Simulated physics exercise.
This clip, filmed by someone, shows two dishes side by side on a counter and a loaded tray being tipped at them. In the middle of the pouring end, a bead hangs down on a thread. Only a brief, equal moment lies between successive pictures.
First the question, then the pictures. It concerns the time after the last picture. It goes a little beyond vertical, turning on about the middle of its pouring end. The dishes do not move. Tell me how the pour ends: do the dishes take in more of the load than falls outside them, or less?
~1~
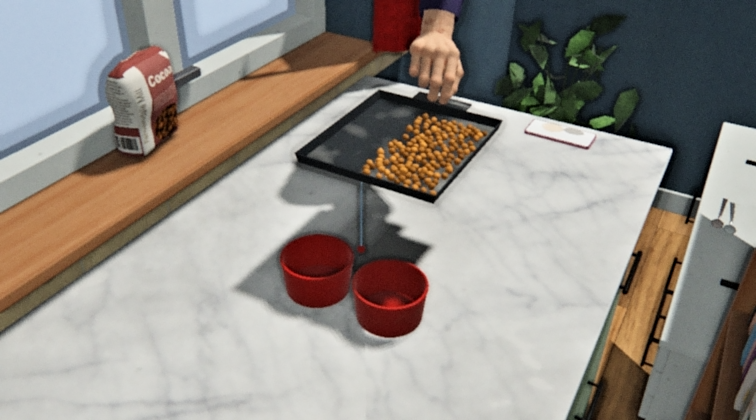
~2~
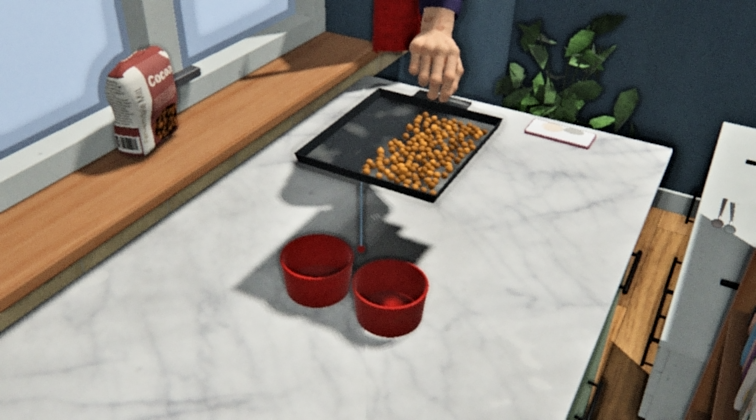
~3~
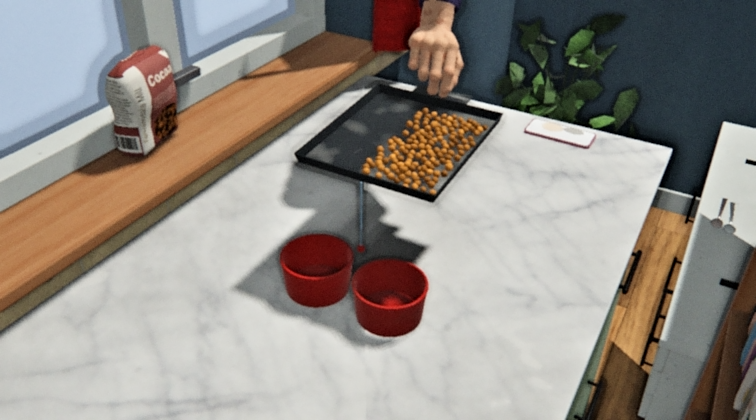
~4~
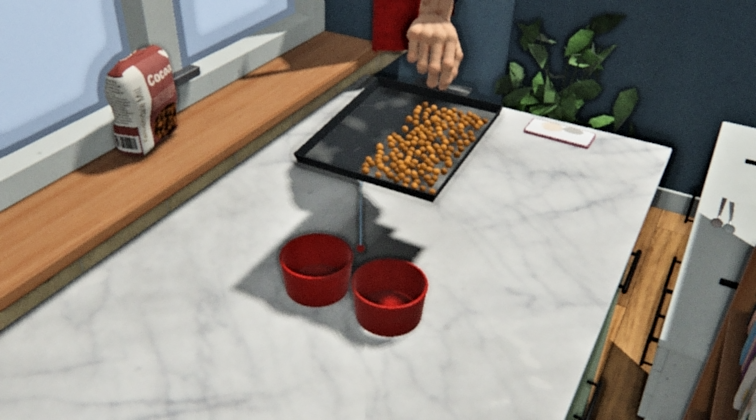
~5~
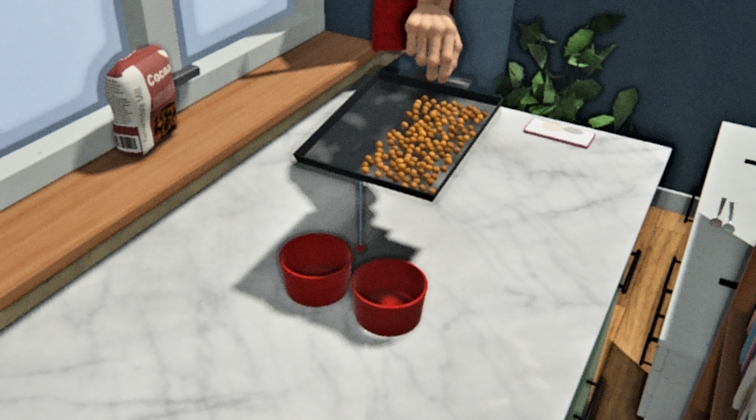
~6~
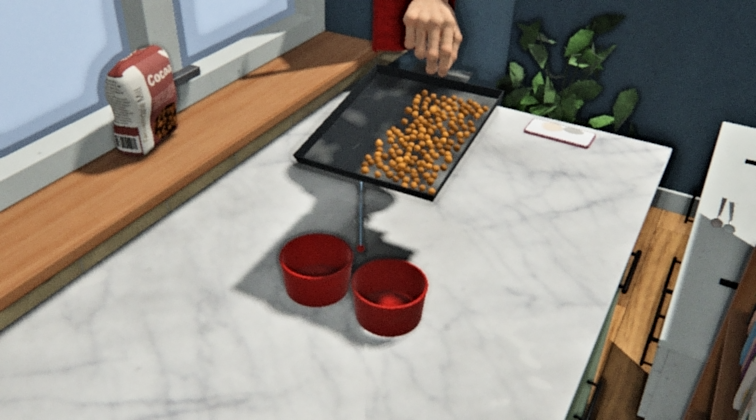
They take in more than falls outside.
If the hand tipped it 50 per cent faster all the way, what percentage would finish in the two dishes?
I'd say 70 percent or thereabouts.
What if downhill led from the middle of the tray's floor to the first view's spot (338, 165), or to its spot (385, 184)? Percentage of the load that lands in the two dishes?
Around 70 percent for the first aim and around 70 percent for the second.
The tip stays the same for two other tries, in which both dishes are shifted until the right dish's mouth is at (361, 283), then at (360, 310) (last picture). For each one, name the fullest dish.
Right side first, Right side second.
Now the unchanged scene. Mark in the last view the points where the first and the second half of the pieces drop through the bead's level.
Roughly (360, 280) first, then roughly (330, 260).
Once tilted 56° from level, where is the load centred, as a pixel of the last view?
I'd put the middle of the pieces at roughly (387, 161).
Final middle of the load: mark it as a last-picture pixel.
I'd put the middle somewhere around (356, 306).
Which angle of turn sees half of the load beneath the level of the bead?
It sits at roughly 100°.
Shortly afterwards, tray tipped steeply; the whole lot on the tray.
Next, tray tipped right over; near half on the tray; a little in the right dish; only a few in the left dish; a little outside both; near a quarter in the air.
Some moments later, tray tipped past a quarter turn; near a third in the right dish; near a third in the left dish; near a third outside both.
In the end, tray tipped past a quarter turn; near a third in the right dish; near a third in the left dish; near a third outside both.
